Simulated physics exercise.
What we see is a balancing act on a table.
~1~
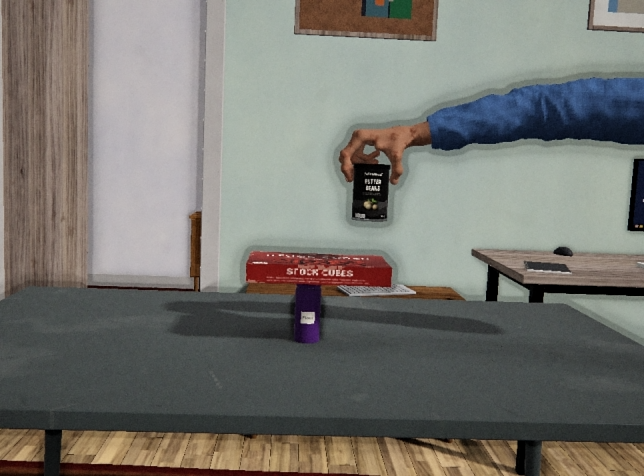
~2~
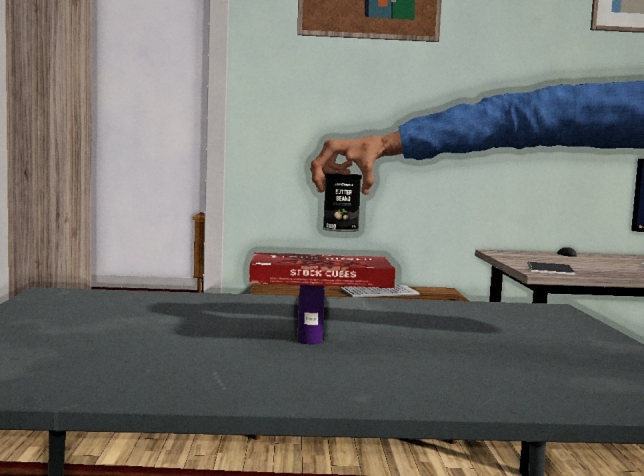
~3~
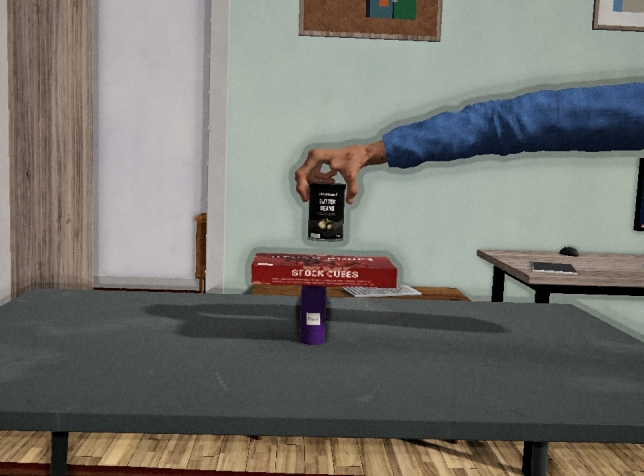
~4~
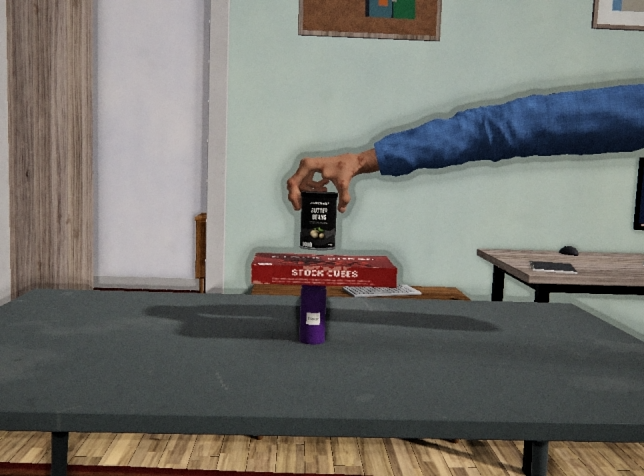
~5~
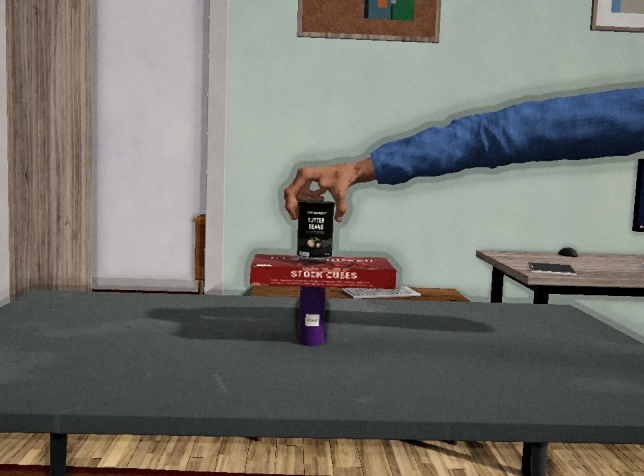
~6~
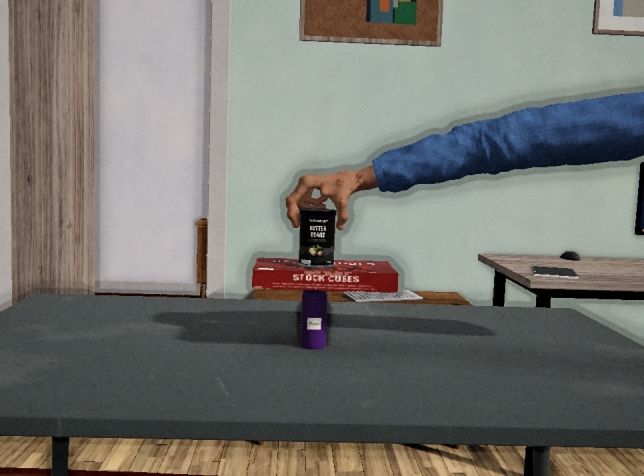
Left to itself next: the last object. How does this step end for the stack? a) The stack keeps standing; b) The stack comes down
a.
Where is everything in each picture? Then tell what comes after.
The first picture shows coming down; black tin (371, 192); purple shaker (308, 309).
The second picture shows coming down; black tin (342, 202); purple shaker (311, 310).
The third picture shows coming down; black tin (326, 212); purple shaker (313, 311).
The fourth picture shows coming down; black tin (319, 220); purple shaker (313, 310).
The fifth picture shows coming down; black tin (315, 230); purple shaker (312, 312).
The sixth picture shows set down, still held; black tin (317, 238); purple shaker (314, 315).
Then, 0.30 s on from there, no change.
Then, 0.70 s on from there, black tin resting near (317, 238).
In the end, all 3 unmoved. At the end, from the last picture's camera, black tin near (317, 238). The stack keeps its balance.
